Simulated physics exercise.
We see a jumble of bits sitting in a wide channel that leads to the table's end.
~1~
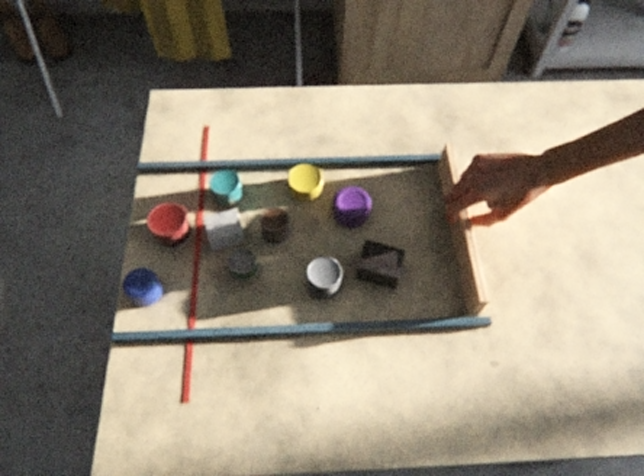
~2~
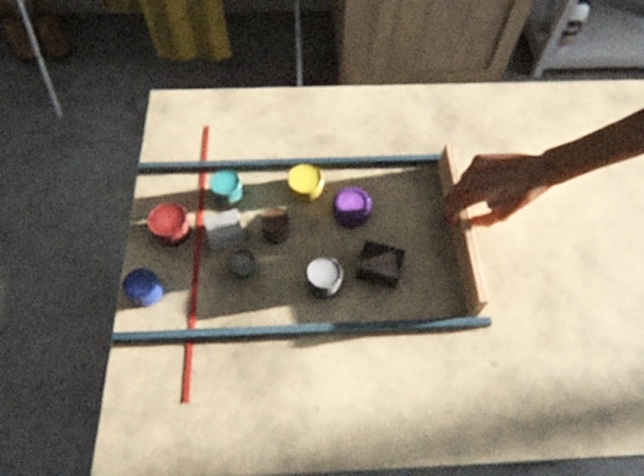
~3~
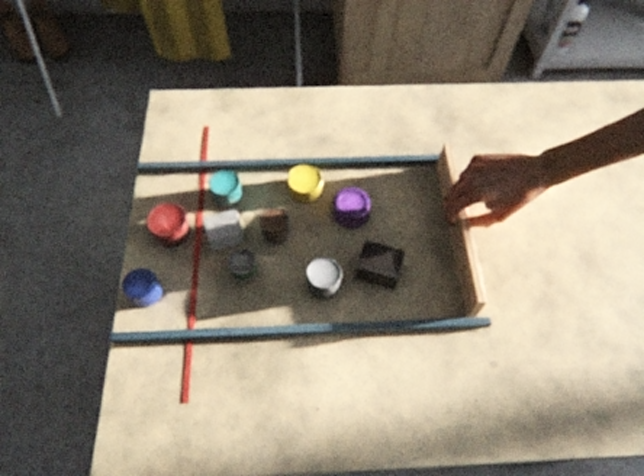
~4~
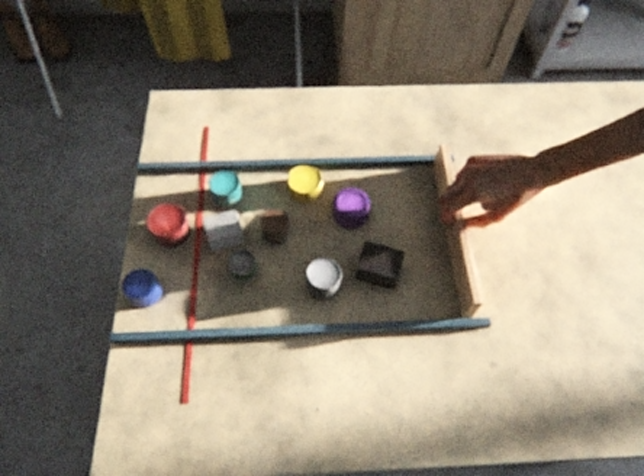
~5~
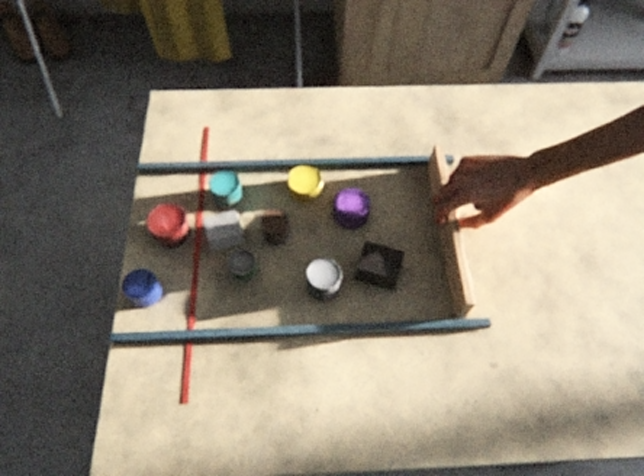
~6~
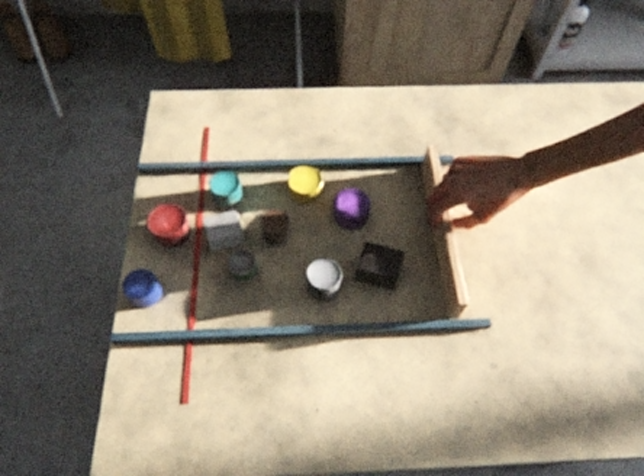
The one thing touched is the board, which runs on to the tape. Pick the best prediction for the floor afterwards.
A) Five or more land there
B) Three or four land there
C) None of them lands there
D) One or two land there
The answer is D.
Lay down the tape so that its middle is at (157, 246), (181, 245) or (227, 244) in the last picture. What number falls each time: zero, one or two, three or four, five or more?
Place by place: 5 or more, then just one or two, then not one.
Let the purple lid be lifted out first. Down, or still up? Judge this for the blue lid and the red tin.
So the blue lid goes off the edge and the red tin goes off the edge.
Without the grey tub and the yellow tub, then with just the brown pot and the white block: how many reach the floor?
The first try gives 1, the second gives 1.
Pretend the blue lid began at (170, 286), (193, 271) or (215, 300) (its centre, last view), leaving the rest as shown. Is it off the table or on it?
Try by try, it drops away, then drops away, then stays put.
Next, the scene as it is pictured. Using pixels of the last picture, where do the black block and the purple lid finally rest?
I'd say approximately (172, 278) and then (180, 214).
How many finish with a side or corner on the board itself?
Number: 4.
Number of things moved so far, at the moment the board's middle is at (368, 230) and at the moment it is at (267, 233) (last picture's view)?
3 and 8.
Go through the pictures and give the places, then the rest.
Blue lid (143, 288); red tin (170, 226); white block (224, 230); board (460, 225); tape (198, 244), in the first frame.
Red tin (170, 226); turquoise pot (227, 189), in the second frame.
White block (224, 230); yellow tub (305, 184), in the third frame.
Blue lid (142, 288); board (455, 226), in the fourth frame.
Red tin (170, 227); green tin (243, 266), in the fifth frame.
Blue lid (143, 288); red tin (170, 227); white block (224, 231); board (442, 227); tape (198, 245), in the sixth frame.
Soon after, none off yet; blue lid at rest near (143, 288); red tin at rest near (170, 227); white block at rest near (224, 231).
In the end, the number that fall off is one or two; gone, red tin and blue lid.
